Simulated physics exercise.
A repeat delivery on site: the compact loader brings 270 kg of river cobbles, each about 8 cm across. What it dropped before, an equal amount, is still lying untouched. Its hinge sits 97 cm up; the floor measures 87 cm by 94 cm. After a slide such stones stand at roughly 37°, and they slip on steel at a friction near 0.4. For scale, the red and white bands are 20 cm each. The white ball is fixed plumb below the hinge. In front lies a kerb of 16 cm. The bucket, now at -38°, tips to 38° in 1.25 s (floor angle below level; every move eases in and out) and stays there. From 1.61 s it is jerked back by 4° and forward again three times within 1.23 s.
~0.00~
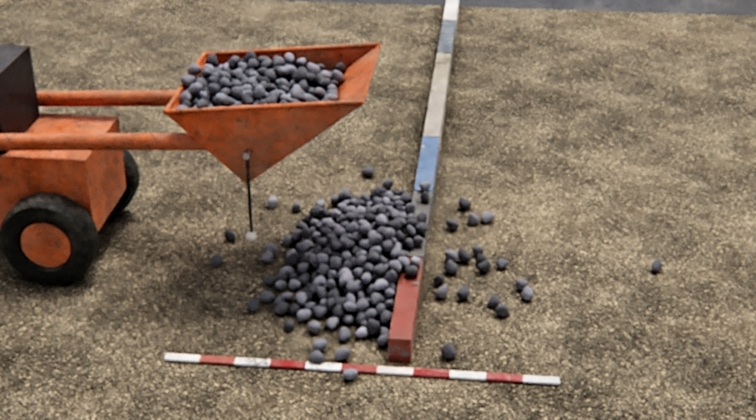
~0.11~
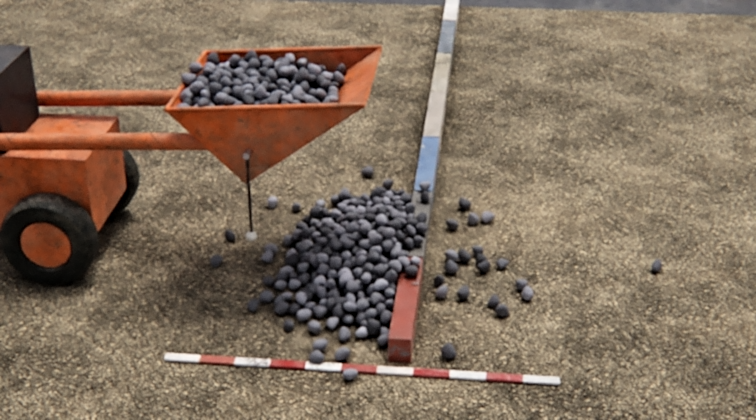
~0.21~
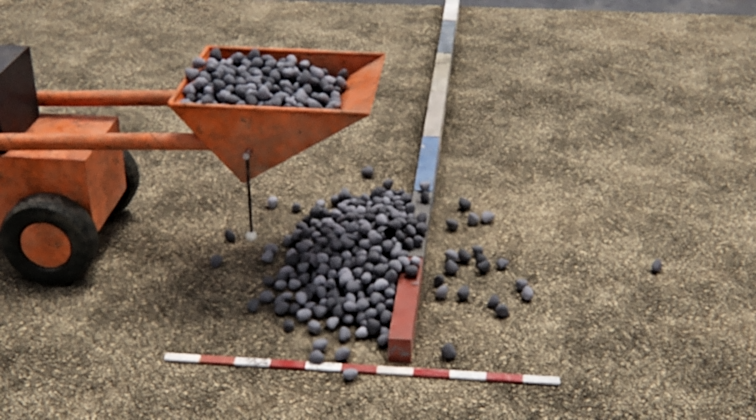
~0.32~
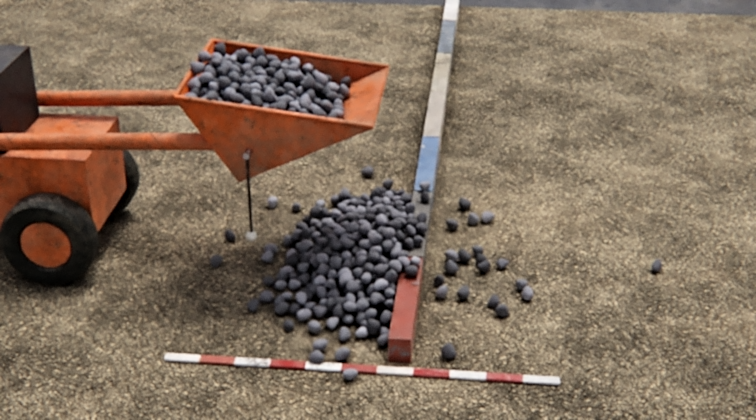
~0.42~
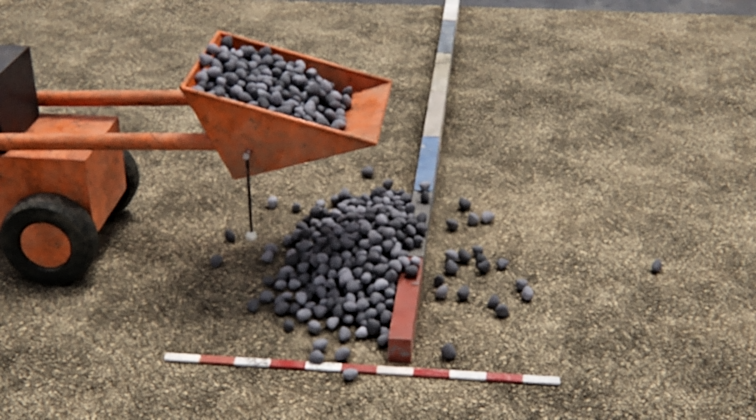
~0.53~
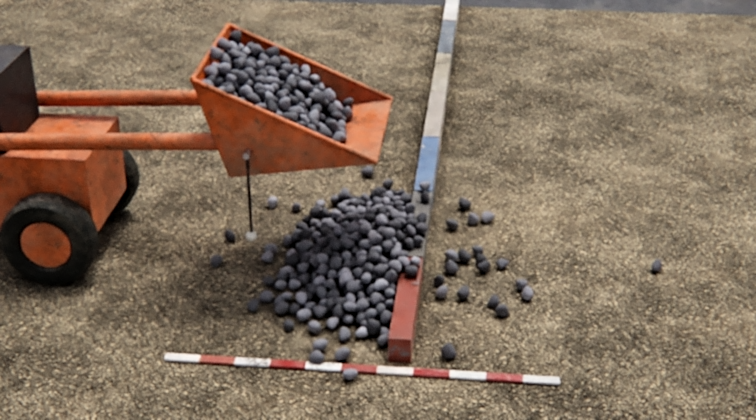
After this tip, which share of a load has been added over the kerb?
Close to 33 parts in a hundred.
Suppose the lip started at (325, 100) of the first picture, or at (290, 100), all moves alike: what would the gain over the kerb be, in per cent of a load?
About 10 and 0 per cent.
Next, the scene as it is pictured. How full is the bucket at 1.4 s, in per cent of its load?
Roughly 60 per cent is still inside.
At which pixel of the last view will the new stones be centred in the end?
Their middle is at about (391, 242).
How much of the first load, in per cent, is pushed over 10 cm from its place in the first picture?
Roughly 5 per cent of them.
After 0.9 s the floor is at 26°; in per cent of one load, 100 in the bucket, 95 on this side of the kerb, 5 over the kerb; the foremost stones are at (522, 274).
After 1.4 s the floor is at 38°; in per cent of one load, 60 in the bucket, 136 on this side of the kerb, 5 over the kerb; the foremost stones are at (522, 274).
After 3.3 s the floor is at 38°; in per cent of one load, 0 in the bucket, 162 on this side of the kerb, 38 over the kerb; the foremost stones are at (592, 237).
After 5.7 s the floor is at 38°; in per cent of one load, 0 in the bucket, 162 on this side of the kerb, 38 over the kerb; the foremost stones are at (592, 237). Net gain over the kerb, 33.
